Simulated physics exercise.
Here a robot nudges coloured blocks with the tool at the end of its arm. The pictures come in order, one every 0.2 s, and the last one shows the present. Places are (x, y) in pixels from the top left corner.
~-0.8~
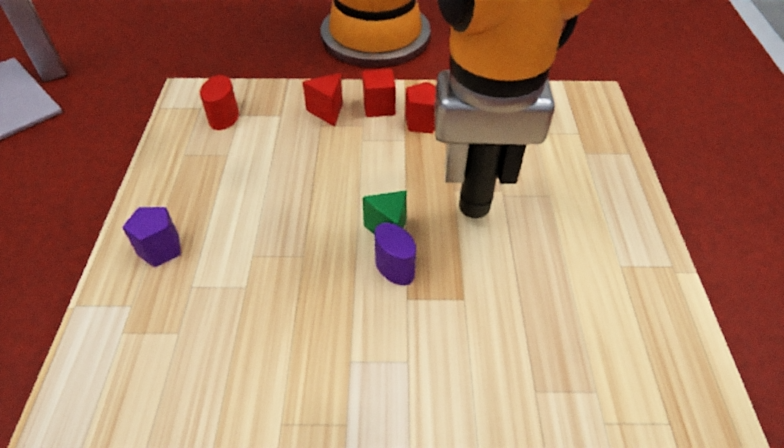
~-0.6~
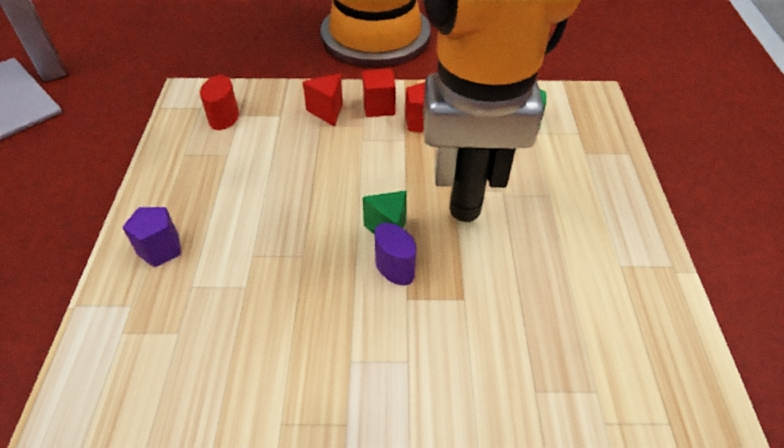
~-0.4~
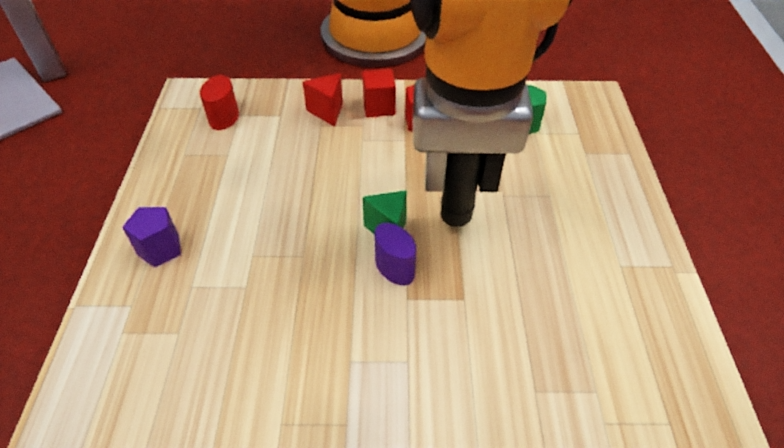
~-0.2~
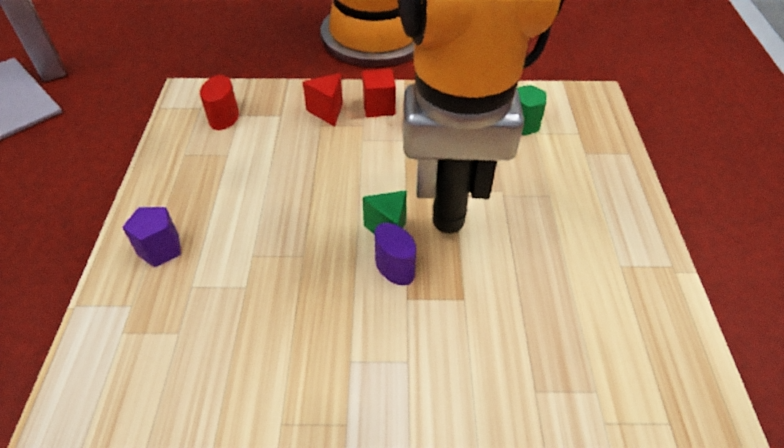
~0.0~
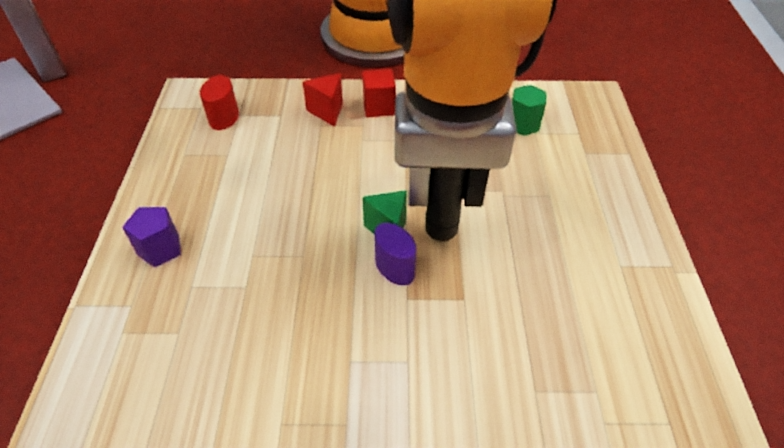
On a light wooden board, a robot arm's dark tool slid a short way left and toward the viewer, drawing closer to a purple oval and green three-sided block, while all the blocks stayed still.
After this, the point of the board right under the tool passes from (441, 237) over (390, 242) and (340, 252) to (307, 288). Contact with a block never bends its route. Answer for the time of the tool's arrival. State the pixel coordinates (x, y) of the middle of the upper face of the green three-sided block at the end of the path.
The green three-sided block ends near (342, 195).
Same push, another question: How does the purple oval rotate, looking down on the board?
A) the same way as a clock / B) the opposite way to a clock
Answer: B.
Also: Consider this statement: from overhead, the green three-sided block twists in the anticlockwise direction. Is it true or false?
That claim is false.
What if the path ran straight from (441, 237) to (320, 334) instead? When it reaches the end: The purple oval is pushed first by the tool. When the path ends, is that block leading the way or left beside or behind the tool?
The tool moves past it.
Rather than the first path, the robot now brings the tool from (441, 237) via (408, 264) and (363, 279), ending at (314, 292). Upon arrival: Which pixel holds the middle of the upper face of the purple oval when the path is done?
Answer: (278, 284).
The first path, step by step. One third of the way, tool (389, 234); green three-sided block (363, 199), turned 30° clockwise; purple oval (391, 242), turned 15° anticlockwise.
Two thirds of the way, tool (339, 244); green three-sided block (342, 195), turned 55° clockwise; purple oval (389, 243), turned 25° anticlockwise.
At the end, tool (306, 281); green three-sided block (342, 195), turned 55° clockwise; purple oval (389, 243), turned 25° anticlockwise.
